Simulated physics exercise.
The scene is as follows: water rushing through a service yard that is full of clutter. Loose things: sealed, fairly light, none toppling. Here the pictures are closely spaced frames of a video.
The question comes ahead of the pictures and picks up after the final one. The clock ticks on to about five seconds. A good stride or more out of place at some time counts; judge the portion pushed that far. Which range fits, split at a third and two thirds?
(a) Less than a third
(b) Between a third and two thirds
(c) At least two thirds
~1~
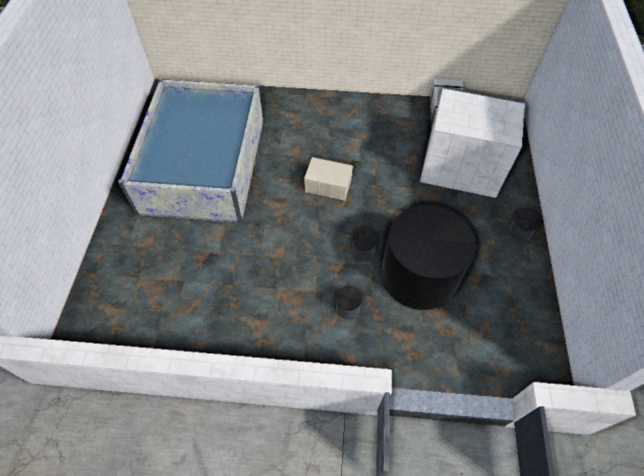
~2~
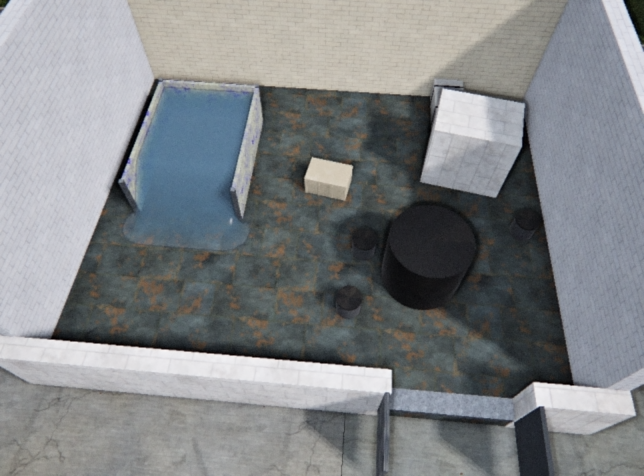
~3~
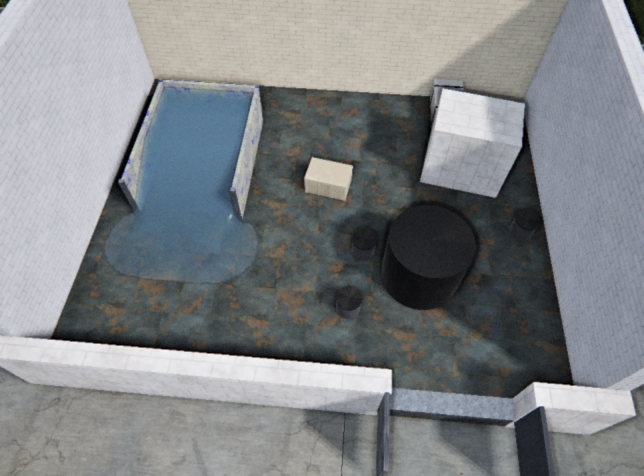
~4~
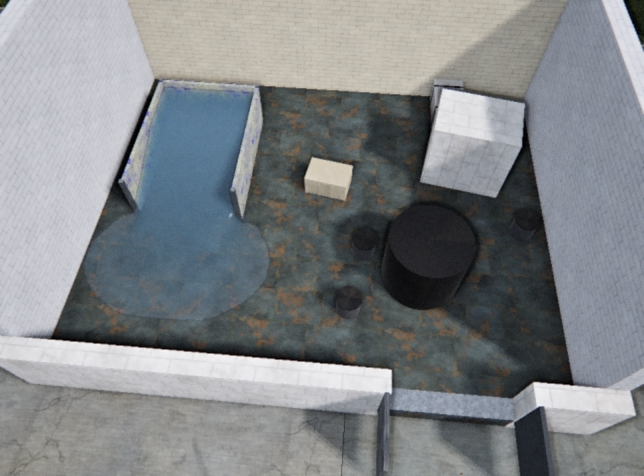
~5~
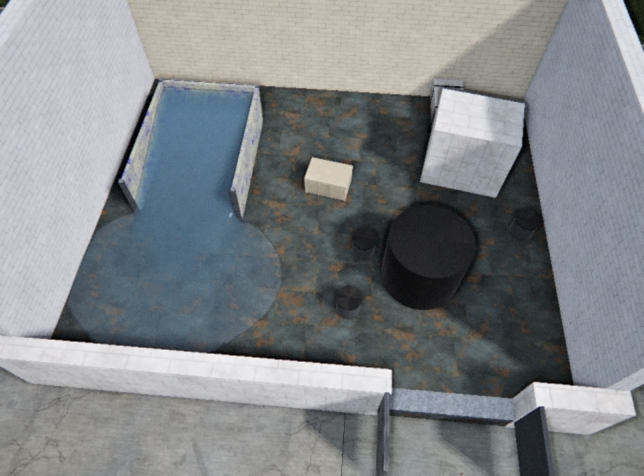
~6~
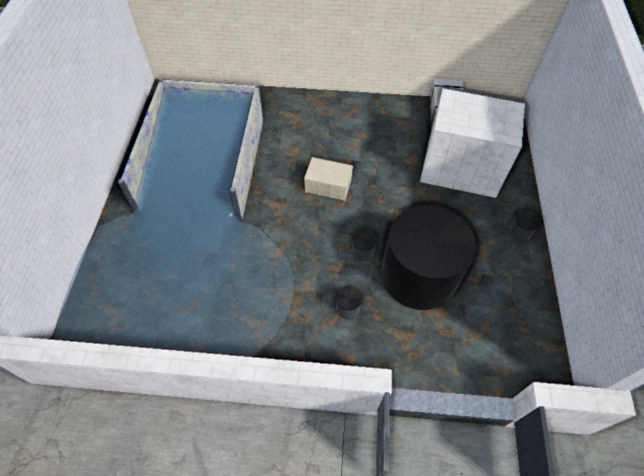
b.
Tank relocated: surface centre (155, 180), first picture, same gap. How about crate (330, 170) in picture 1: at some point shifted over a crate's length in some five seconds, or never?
As for that object, it did not get there.
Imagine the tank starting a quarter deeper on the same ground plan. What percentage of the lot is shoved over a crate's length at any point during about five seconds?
I'd put it near 60 out of a hundred.
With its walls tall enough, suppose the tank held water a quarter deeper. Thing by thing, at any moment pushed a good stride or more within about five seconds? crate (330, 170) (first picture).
My take on it: Didn't get there.
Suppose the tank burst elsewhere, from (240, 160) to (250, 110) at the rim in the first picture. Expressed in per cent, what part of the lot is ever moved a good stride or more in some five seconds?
About 100 %.
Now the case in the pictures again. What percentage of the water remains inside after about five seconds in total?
96 %.
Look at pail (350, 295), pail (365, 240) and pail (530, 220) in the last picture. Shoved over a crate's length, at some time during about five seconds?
Listed order gives past that mark, then past that mark, and lastly past that mark.
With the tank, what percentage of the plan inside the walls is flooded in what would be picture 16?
I'd call it close to 40 per cent.
A moment on, 0 of 5 are well off their spots; 0 afloat.
Next, 0 of 5 are well off their spots; 0 afloat.
Later, 2 of 5 are well off their spots; 1 afloat.
In the end, 3 of 5 are well off their spots, and 3 have been at some point; 2 afloat.
